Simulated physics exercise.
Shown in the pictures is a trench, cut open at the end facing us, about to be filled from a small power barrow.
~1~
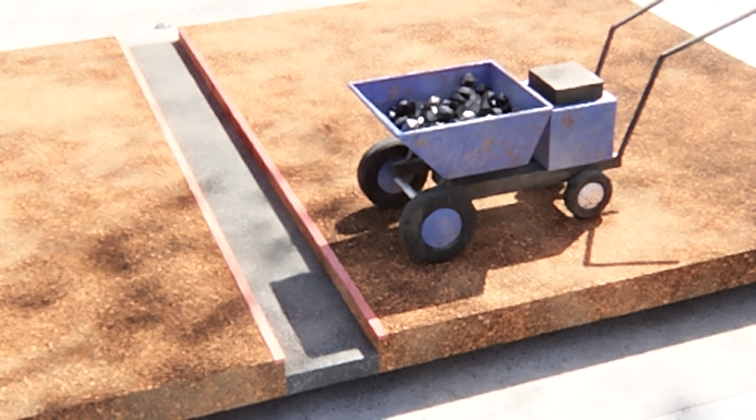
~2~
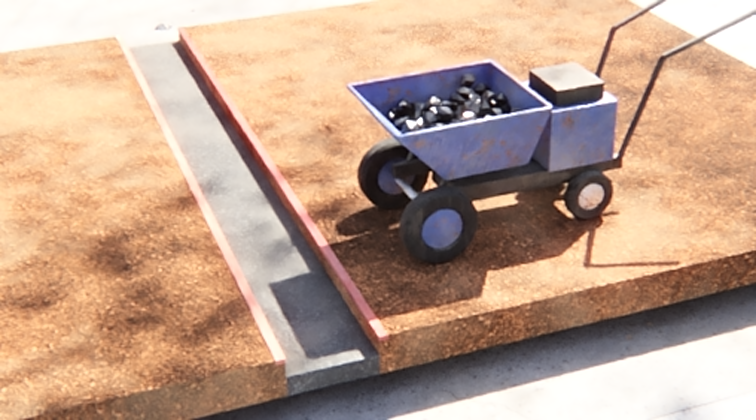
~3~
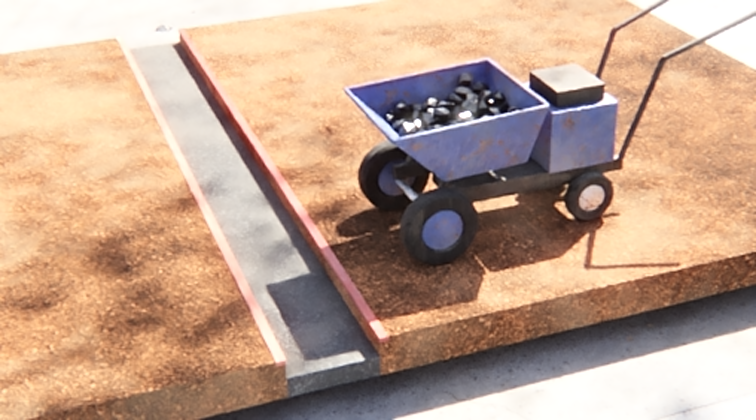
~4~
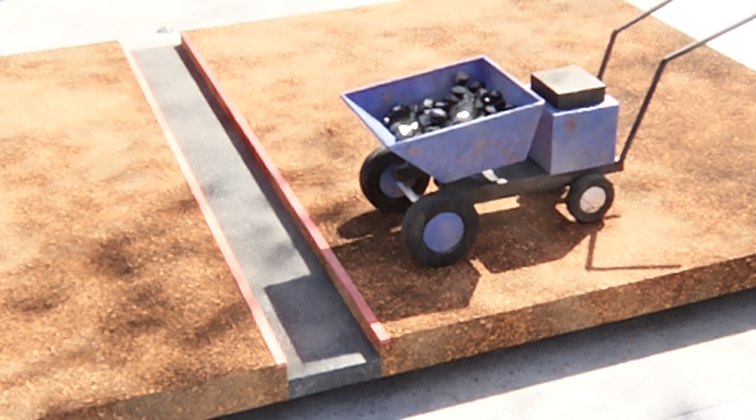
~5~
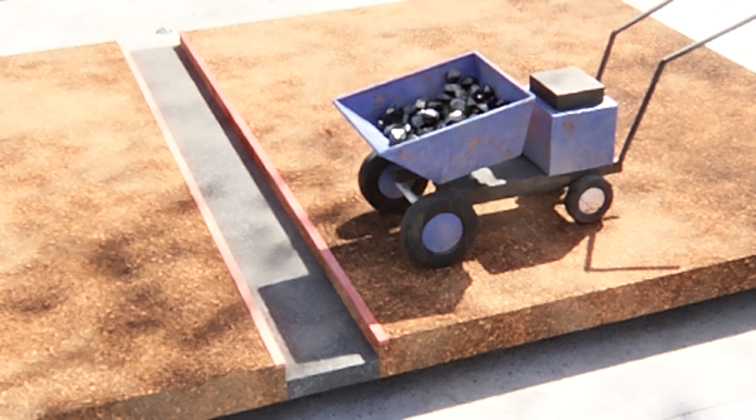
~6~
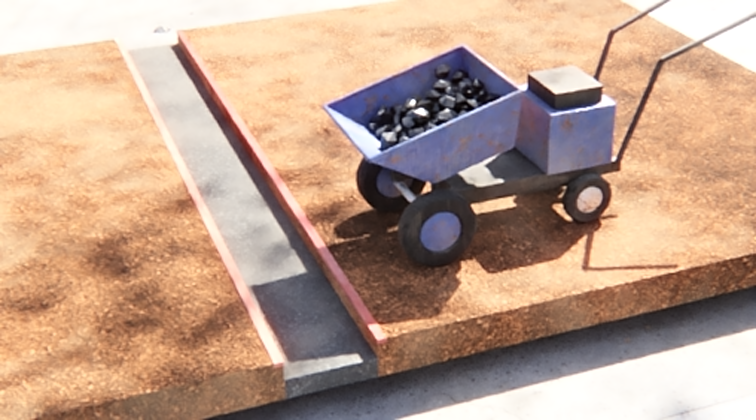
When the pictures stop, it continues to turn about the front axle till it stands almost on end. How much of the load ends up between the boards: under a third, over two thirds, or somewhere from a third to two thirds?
The trench ends up with a part larger than two thirds.
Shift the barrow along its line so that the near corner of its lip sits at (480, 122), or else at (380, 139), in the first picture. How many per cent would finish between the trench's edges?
Close to 20 in a hundred, and close to 80 in a hundred.
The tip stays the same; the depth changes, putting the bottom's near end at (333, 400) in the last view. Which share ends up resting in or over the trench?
I'd put it at about 100 in a hundred.
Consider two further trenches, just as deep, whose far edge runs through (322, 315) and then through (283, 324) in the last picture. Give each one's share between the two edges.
Lab note: Case 1 around 20 %, case 2 80 %.
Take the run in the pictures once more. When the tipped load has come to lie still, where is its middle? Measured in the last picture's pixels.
Roughly at pixel (279, 268).
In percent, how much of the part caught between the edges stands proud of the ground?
Around 30 per cent.
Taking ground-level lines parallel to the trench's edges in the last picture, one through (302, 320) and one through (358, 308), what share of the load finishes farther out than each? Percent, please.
About 40 and 100 %.
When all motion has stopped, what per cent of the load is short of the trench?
Roughly 0 in a hundred.
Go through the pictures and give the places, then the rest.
In the first frame, lip of the skip at (397, 136), level; top of the load at (474, 105), lumps of coal; first edge of the trench at (362, 303); far edge at (263, 325), the trench over half as wide as the skip, and shallow for its width.
In the second frame, lip of the skip at (397, 138), level; top of the load at (473, 106).
In the third frame, lip of the skip at (393, 142), tipped barely; top of the load at (470, 105).
In the fourth frame, lip of the skip at (388, 147), tipped a little; top of the load at (478, 107).
In the fifth frame, lip of the skip at (380, 154), tipped a little; top of the load at (470, 105).
In the sixth frame, lip of the skip at (370, 160), tipped clearly; top of the load at (460, 101); first edge of the trench at (361, 306); far edge at (262, 328).
Soon after the last picture, skip tipped steeply; all in the skip.
A little later, skip tipped right over; most in the skip; a small part in or heaped over the trench.
Later still, skip tipped right over; a small part in the skip; most in or heaped over the trench; a stray few beyond it.
By the end, skip tipped right over; a small part in the skip; nearly all in or heaped over the trench; a stray few beyond it.
